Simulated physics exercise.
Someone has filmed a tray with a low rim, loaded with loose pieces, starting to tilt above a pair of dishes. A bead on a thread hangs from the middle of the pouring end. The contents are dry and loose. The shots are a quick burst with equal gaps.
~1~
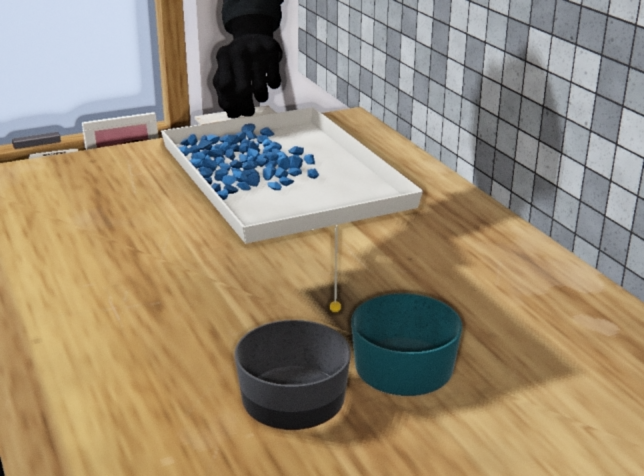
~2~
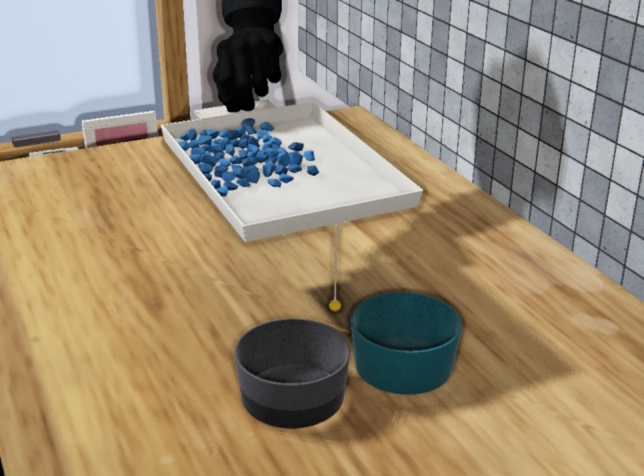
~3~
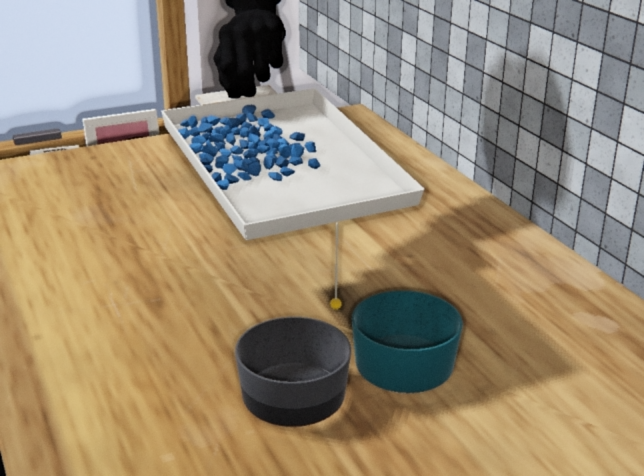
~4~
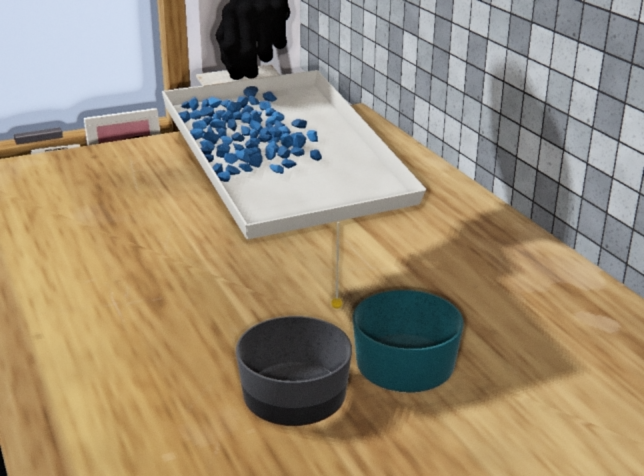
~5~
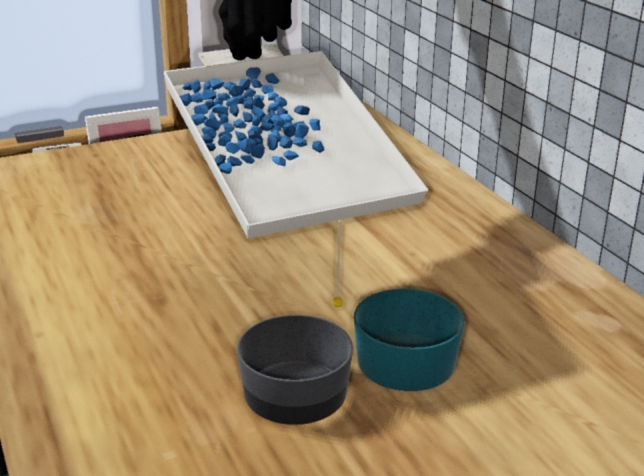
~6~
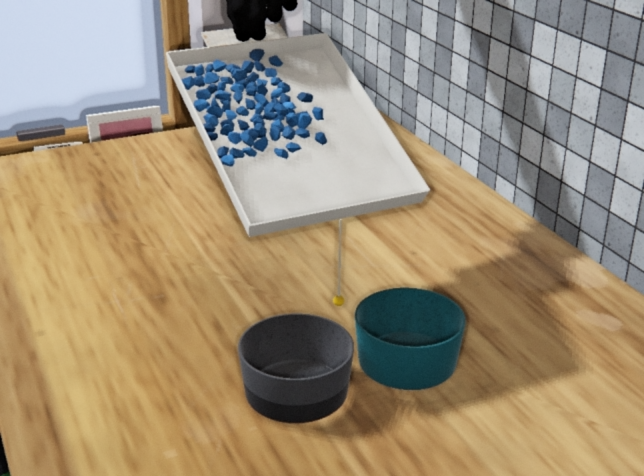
In this clip, a black-gloved hand is at the far end of a white tray of blue stones above a wooden table, and that end rises steadily, tilting the tray toward a dark grey dish and a teal dish.
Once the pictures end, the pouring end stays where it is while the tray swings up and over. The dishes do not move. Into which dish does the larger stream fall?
The left-hand one ends fuller.
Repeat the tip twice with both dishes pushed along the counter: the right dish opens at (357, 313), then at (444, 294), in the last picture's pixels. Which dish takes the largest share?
At the first place the dish on the right, at the second the left-hand dish.
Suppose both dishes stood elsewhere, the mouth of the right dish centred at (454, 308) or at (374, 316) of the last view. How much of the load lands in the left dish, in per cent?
About 60 and 20 per cent.
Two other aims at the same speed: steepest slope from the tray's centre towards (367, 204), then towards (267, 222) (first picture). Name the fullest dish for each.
The first try: The right-hand dish. The second: The dish on the left.
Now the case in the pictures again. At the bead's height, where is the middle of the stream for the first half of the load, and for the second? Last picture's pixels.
Around (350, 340) and then (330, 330).
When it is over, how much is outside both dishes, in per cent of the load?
Some 40 per cent.
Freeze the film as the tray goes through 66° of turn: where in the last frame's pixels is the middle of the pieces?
At about (315, 211).
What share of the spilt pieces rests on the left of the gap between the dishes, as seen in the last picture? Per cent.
Near 20 %.
Just after the last frame, tray tipped steeply; the larger part on the tray; about a tenth in the air.
A moment on, tray tipped past a quarter turn; roughly a quarter on the tray; roughly a third in the left dish; about a tenth in the right dish; roughly a third outside both; just a few in the air.
Further on, tray tipped past a quarter turn; roughly half in the left dish; roughly a quarter in the right dish; roughly a third outside both.
When it is over, tray tipped past a quarter turn; roughly half in the left dish; roughly a quarter in the right dish; roughly a third outside both.
